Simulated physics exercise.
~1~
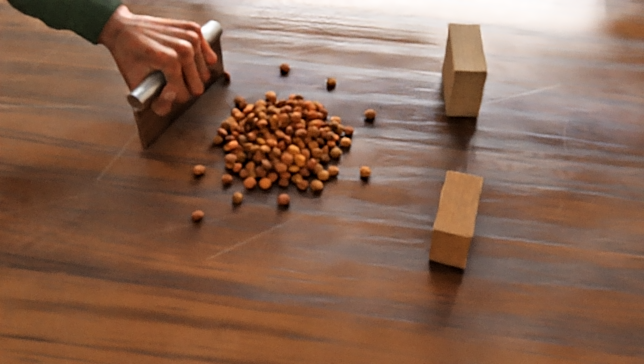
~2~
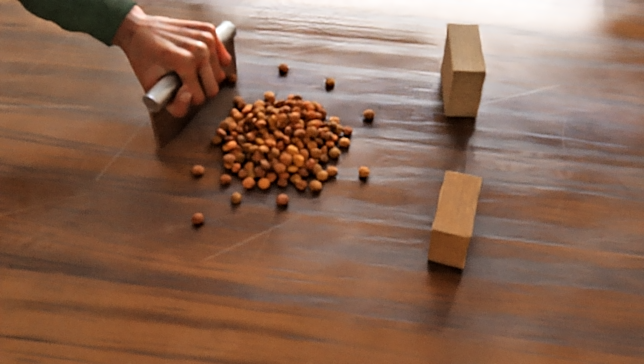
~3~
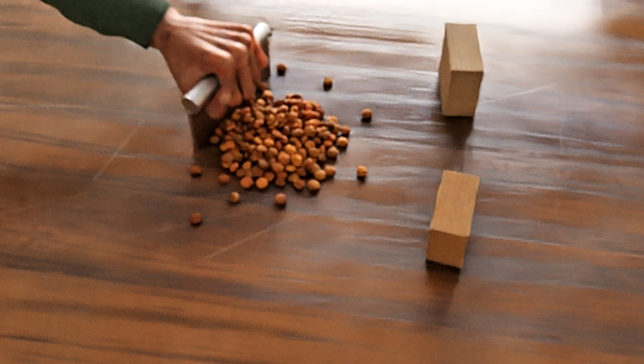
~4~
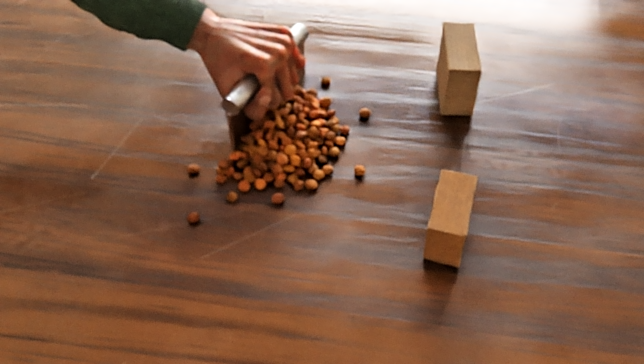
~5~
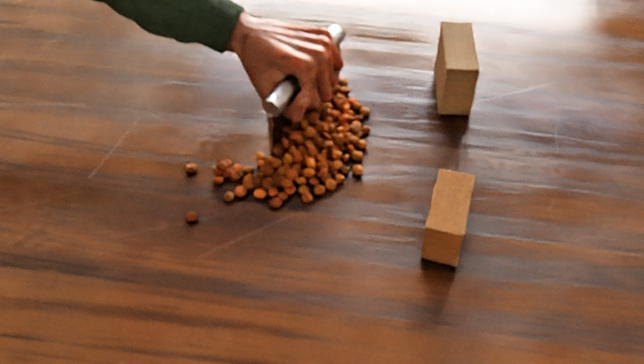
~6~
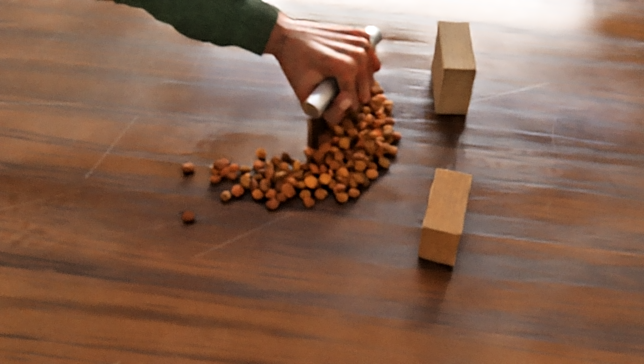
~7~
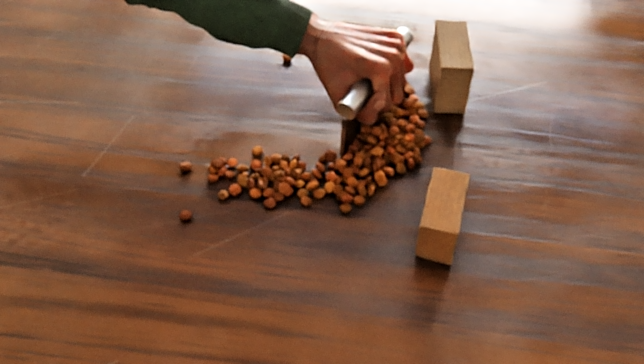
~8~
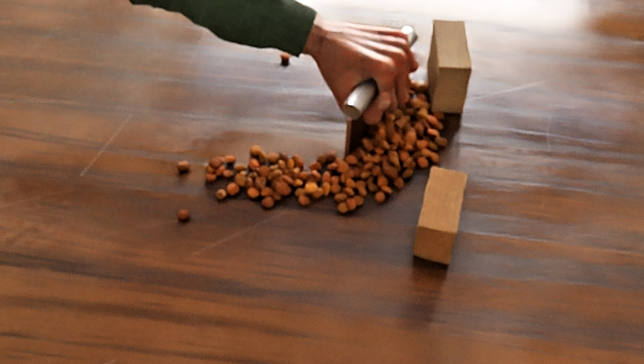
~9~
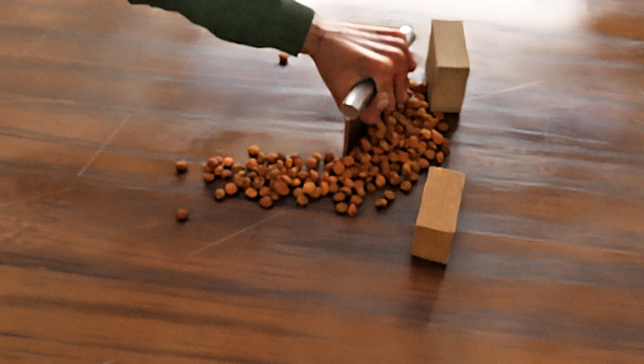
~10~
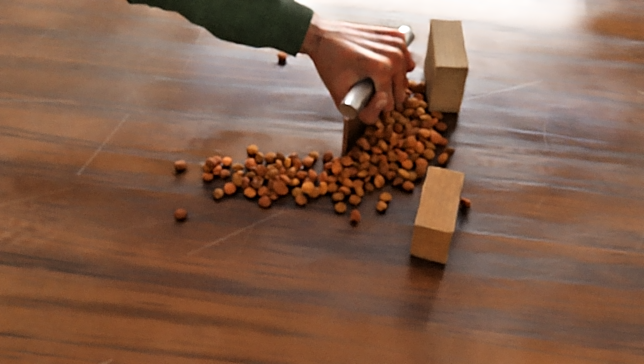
We see a hand push a metal scraper rightward into a pile of brown kibble on a wooden table, spreading it toward two wooden blocks. The scraper stops near the far block, and nearly all the pieces end up in front of the blocks.
